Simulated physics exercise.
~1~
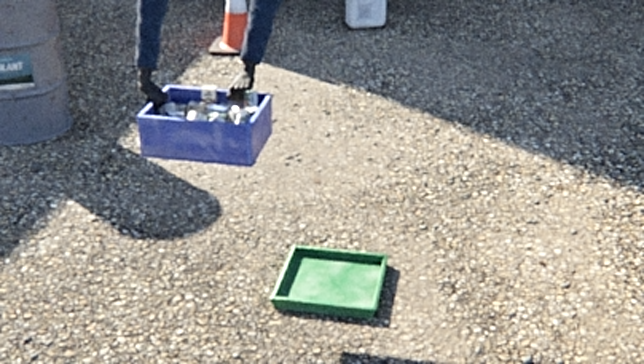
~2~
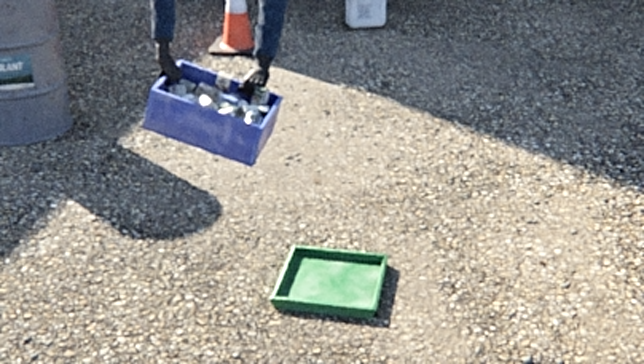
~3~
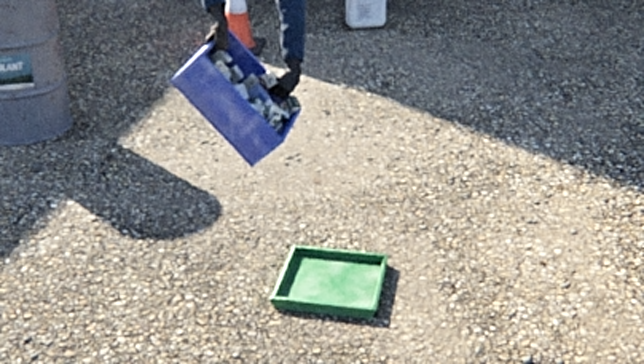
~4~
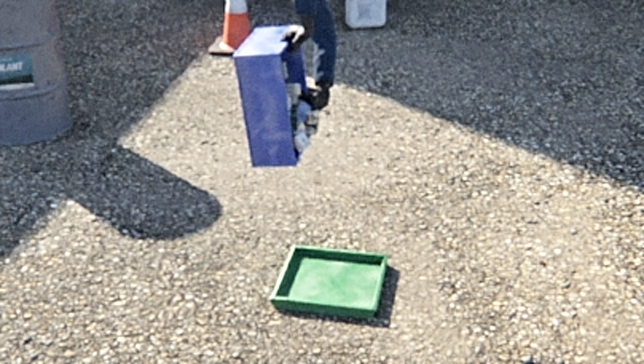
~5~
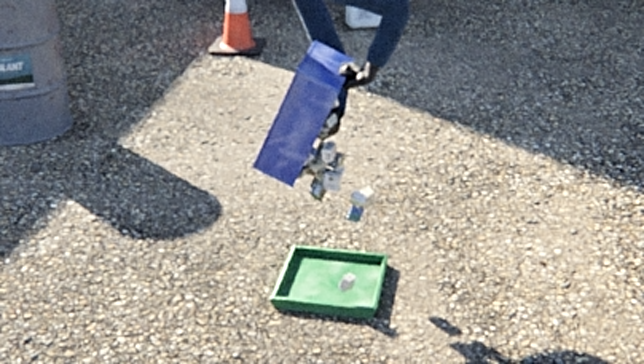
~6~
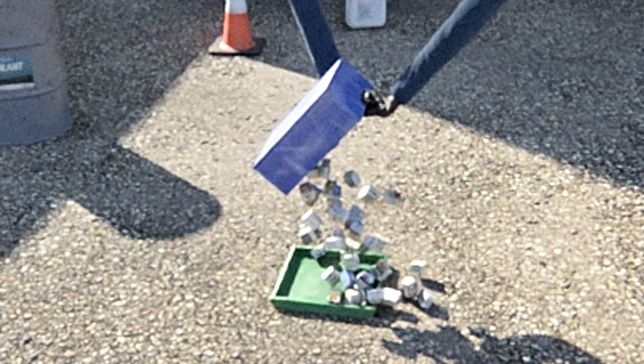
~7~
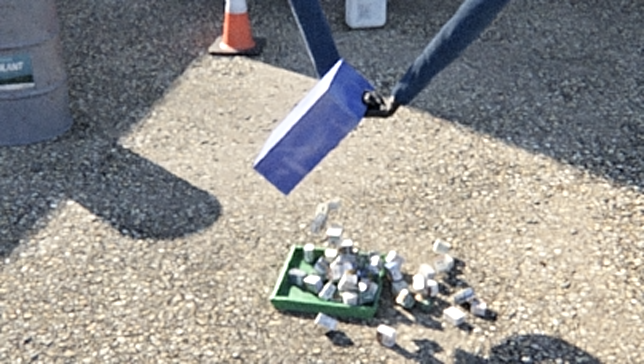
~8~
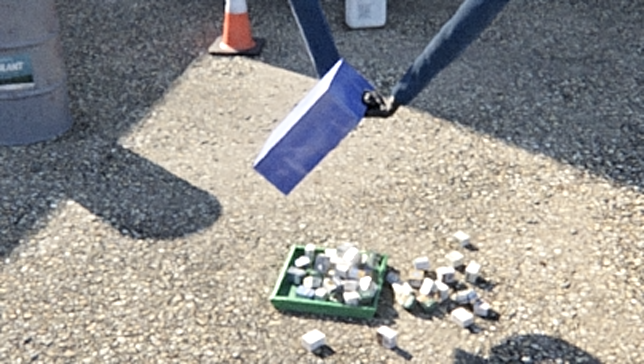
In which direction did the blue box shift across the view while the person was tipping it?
The blue box shifted to the right as the person tipped it.
